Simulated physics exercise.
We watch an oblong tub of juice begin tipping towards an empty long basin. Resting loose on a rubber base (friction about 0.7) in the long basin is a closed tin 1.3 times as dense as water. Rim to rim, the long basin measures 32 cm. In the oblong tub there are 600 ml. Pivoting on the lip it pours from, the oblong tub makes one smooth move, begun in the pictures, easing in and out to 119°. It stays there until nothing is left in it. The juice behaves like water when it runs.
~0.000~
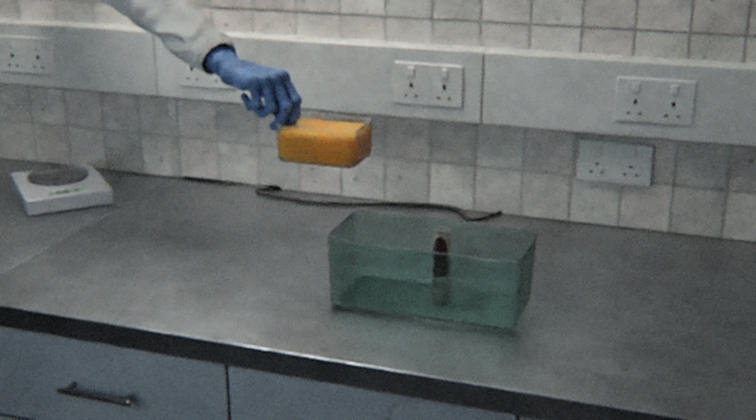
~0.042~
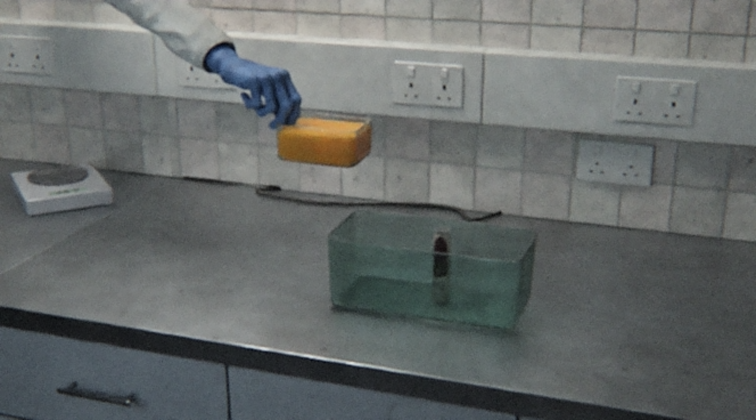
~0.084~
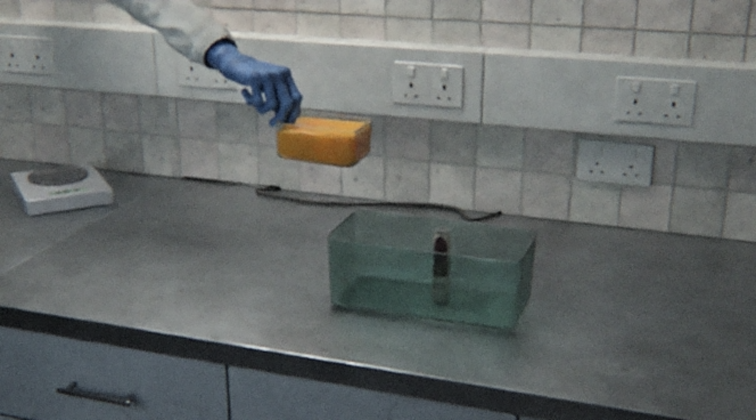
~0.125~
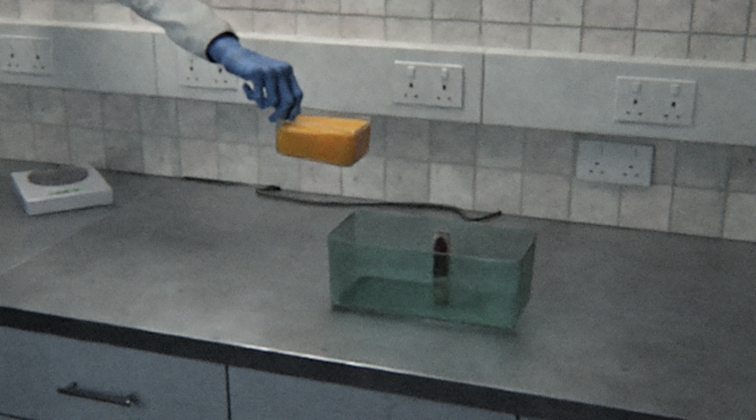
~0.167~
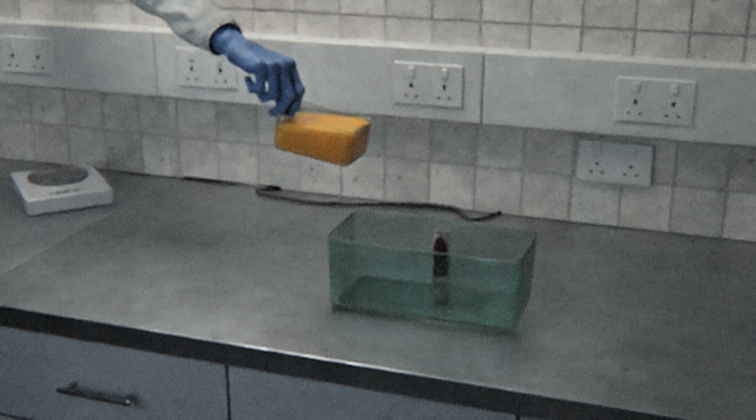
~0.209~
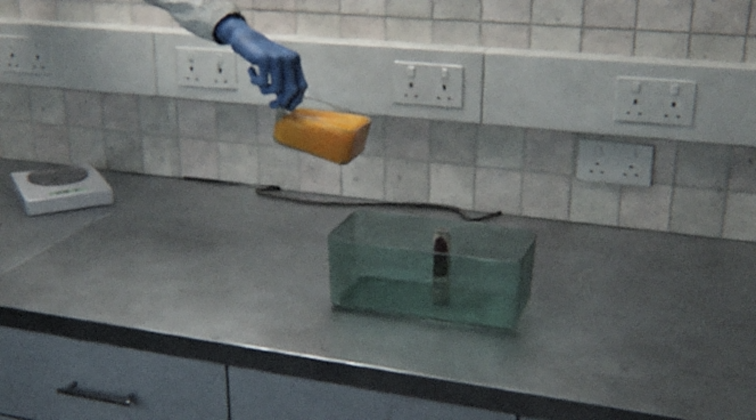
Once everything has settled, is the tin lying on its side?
Yes.
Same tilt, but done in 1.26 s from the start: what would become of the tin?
In that case the tin stays vertical.
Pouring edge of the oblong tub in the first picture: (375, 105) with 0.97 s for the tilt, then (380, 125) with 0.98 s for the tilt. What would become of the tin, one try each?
The tin stays vertical the first time and stays vertical the second time.
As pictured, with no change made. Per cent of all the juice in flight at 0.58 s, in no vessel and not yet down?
56 per cent.
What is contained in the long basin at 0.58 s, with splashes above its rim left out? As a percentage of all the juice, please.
12 %, give or take.
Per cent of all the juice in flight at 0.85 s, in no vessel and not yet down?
Roughly 10 %.
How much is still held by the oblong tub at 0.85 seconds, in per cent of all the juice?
Close to 2 percent of the whole amount.
Then, 0.58 s in, the tilt is 80° and 33 per cent is still to pour; the tin stands where it began.
Then, 0.85 s in, the tilt is 116° and 2 per cent is still to pour; the tin leans 9°.
Then, 1.14 s in, the tilt is 119° and 0 per cent is still to pour; the tin lies on its side.
Then, 1.45 s in, the tilt is 119° and 0 per cent is still to pour; the tin lies on its side.
Finally, the tin lies on its side.
